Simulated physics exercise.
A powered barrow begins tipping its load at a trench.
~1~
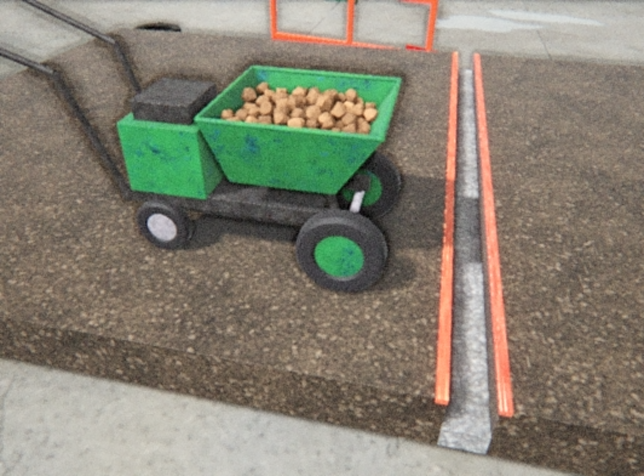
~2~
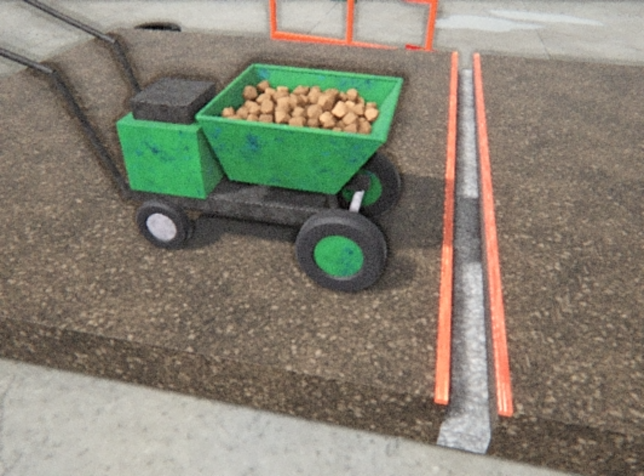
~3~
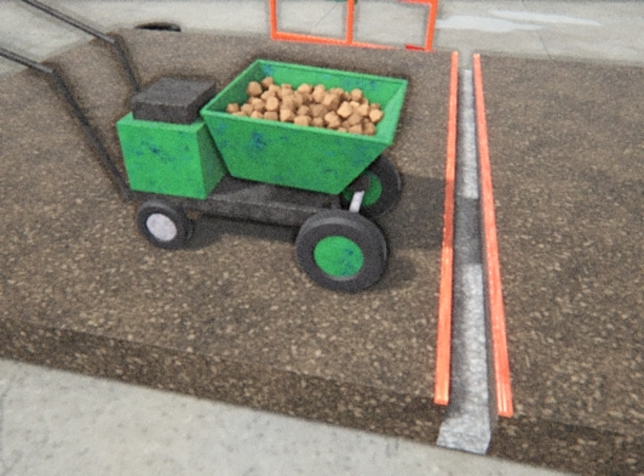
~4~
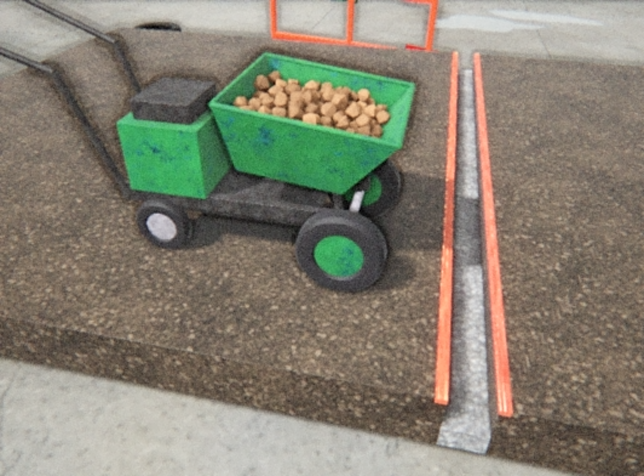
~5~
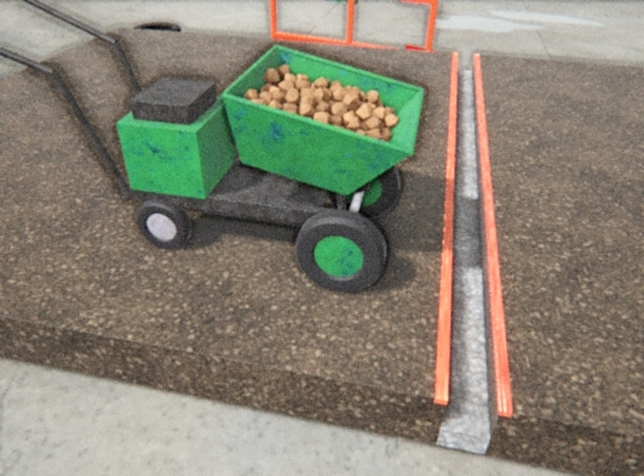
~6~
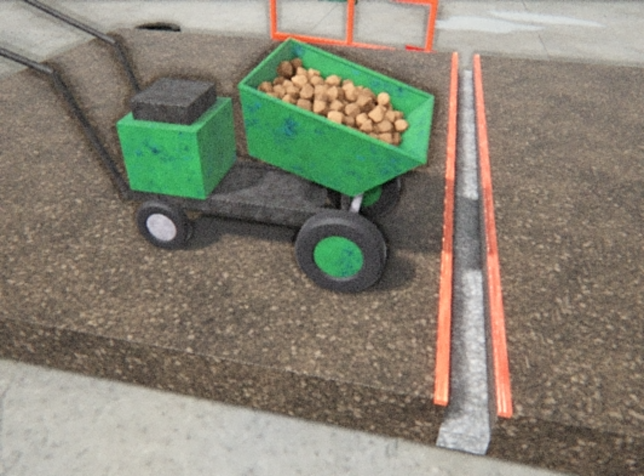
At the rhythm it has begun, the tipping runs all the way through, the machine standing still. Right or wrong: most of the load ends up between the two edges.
Wrong.
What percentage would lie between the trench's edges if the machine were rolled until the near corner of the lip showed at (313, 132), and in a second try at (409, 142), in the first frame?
First spot: About 60 percent; second spot: About 10 percent.
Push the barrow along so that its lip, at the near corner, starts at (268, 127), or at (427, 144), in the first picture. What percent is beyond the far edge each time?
0 % for the first, 100 % for the second.
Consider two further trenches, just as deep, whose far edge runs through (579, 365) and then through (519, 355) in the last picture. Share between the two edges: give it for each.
Near 100 % and 50 %.
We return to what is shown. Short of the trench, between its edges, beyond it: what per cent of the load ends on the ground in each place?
Roughly: Short 0, between 35, beyond 65 per cent.
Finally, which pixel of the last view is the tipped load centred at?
I'd put the middle somewhere around (524, 269).
Soon after the last picture, skip tipped steeply; all in the skip.
A little later, skip tipped right over; about two thirds in the skip; a small part in or heaped over the trench; about a quarter beyond it; a stray few falling.
Later still, skip tipped right over; a small part in the skip; about a quarter in or heaped over the trench; about two thirds beyond it.
By the end, skip tipped right over; about a third in or heaped over the trench; about two thirds beyond it.
